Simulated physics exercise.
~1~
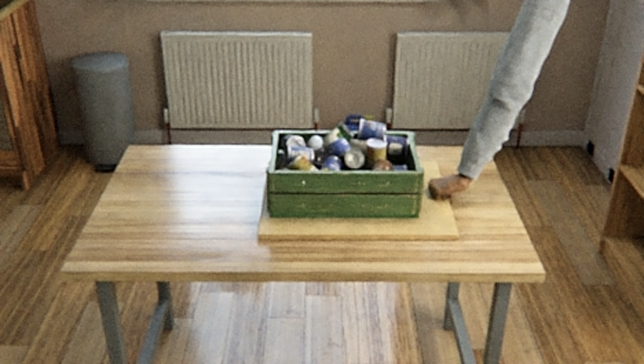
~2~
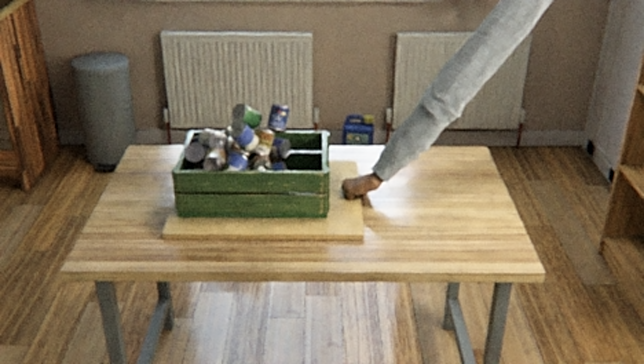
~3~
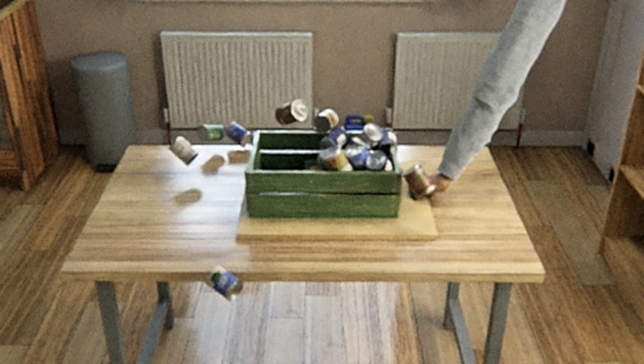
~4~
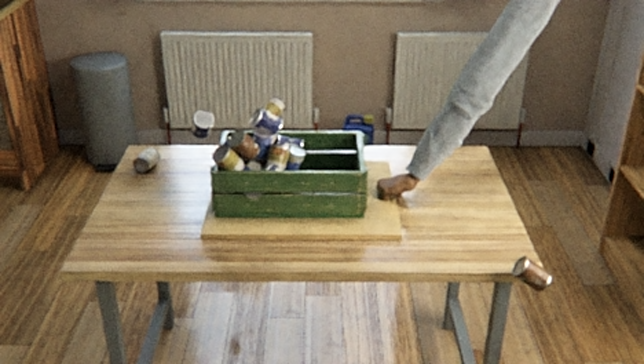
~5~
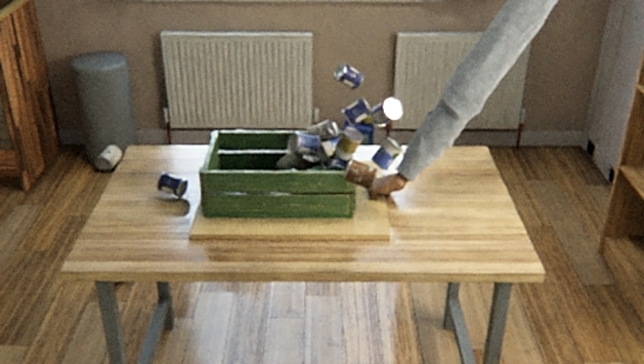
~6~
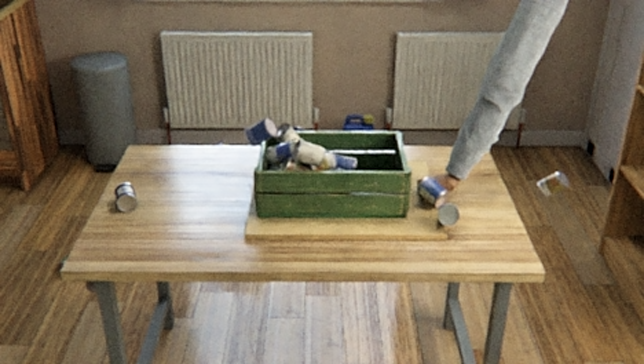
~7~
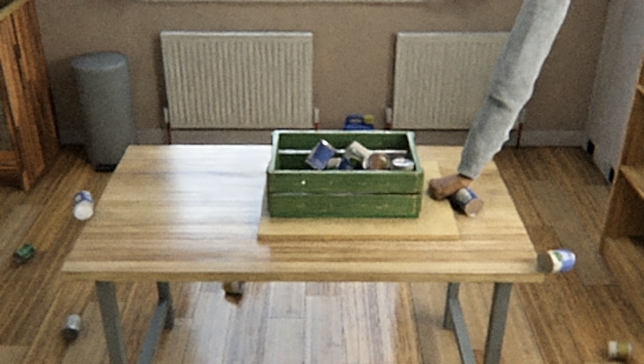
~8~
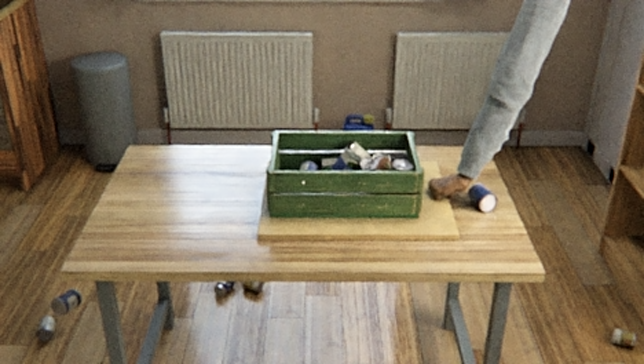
On a wooden table, a hand shaking a green crate on a board left and right, small tins scattering onto the floor.
